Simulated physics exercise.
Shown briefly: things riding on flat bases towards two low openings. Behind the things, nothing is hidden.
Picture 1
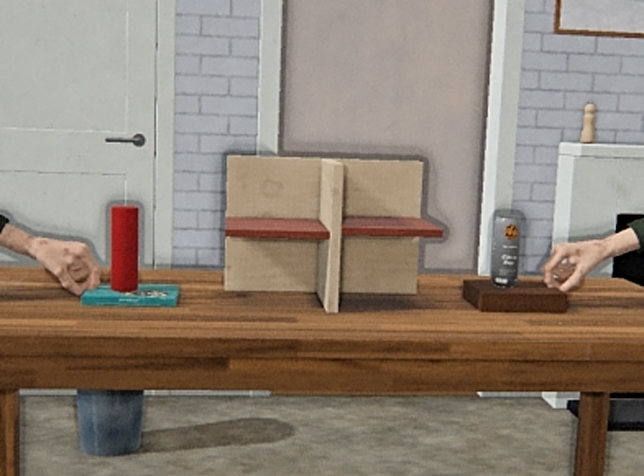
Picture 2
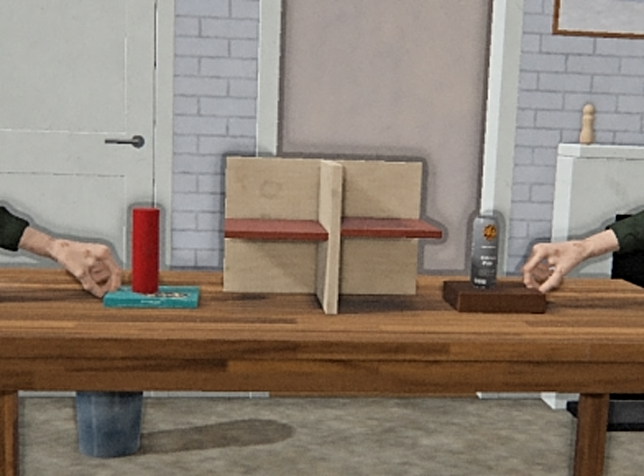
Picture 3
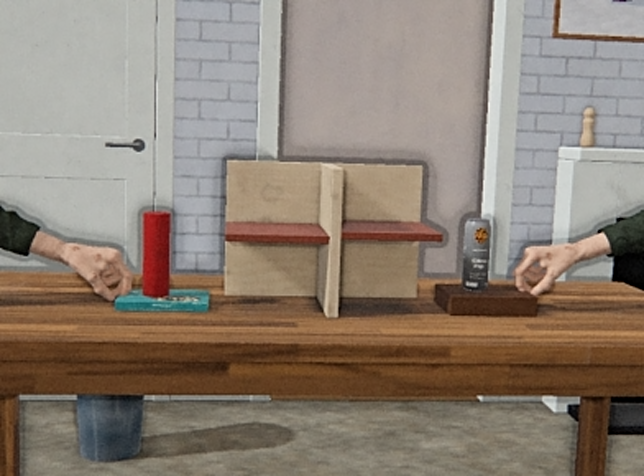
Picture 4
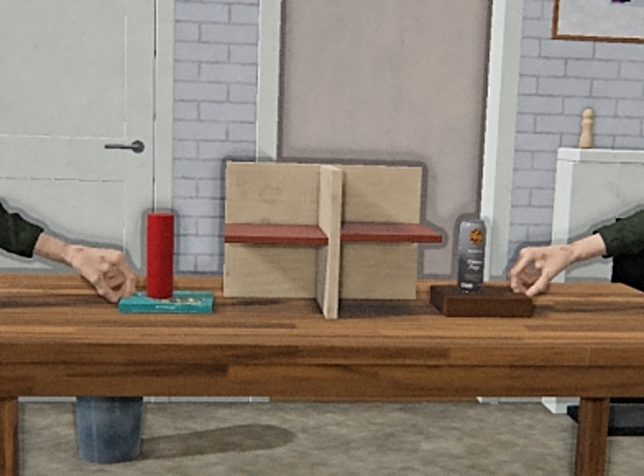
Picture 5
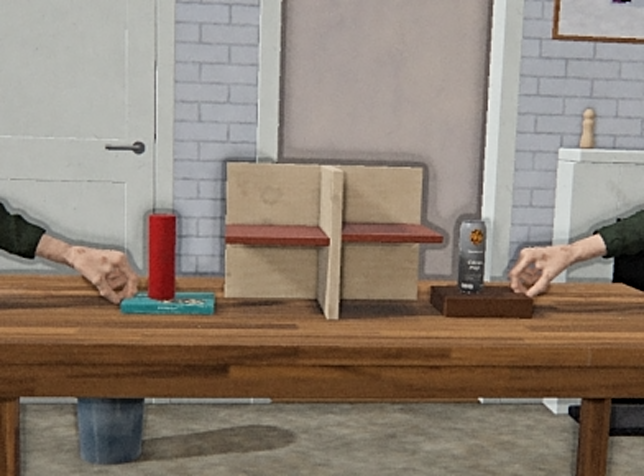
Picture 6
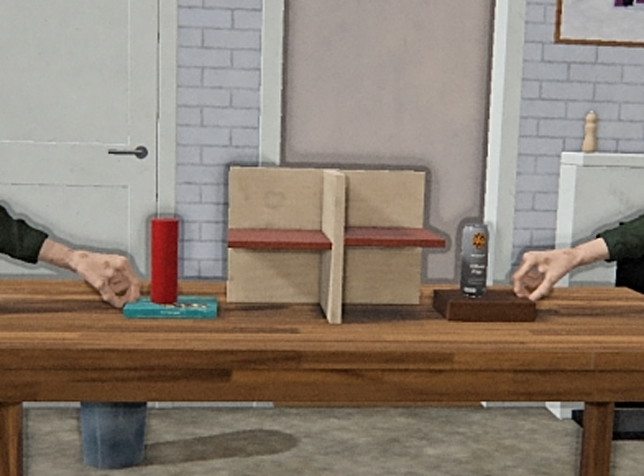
On a wooden table, two hands sliding a red candle on a turquoise box and a grey can on a brown board inward, then barely moving.
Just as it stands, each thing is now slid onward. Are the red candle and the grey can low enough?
In the end the red candle strikes the shelf, the grey can strikes the shelf.
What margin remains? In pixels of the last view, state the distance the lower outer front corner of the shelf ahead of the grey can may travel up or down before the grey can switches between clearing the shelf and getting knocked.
Move it up some 16 pixels and it switches.
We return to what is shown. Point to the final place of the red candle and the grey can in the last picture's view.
The red candle around (202, 293); the grey can around (453, 289).
Then, 1.20 s later than the last frame, red candle riding along near (216, 262); grey can tilted by 26° near (440, 258).
Then, 1.58 s later than the last frame, red candle tilted by 25° near (221, 261); grey can on its side near (457, 283).
When it is over, the red candle gets scraped off its spot, near (202, 293); the grey can gets scraped off its spot, near (453, 289).
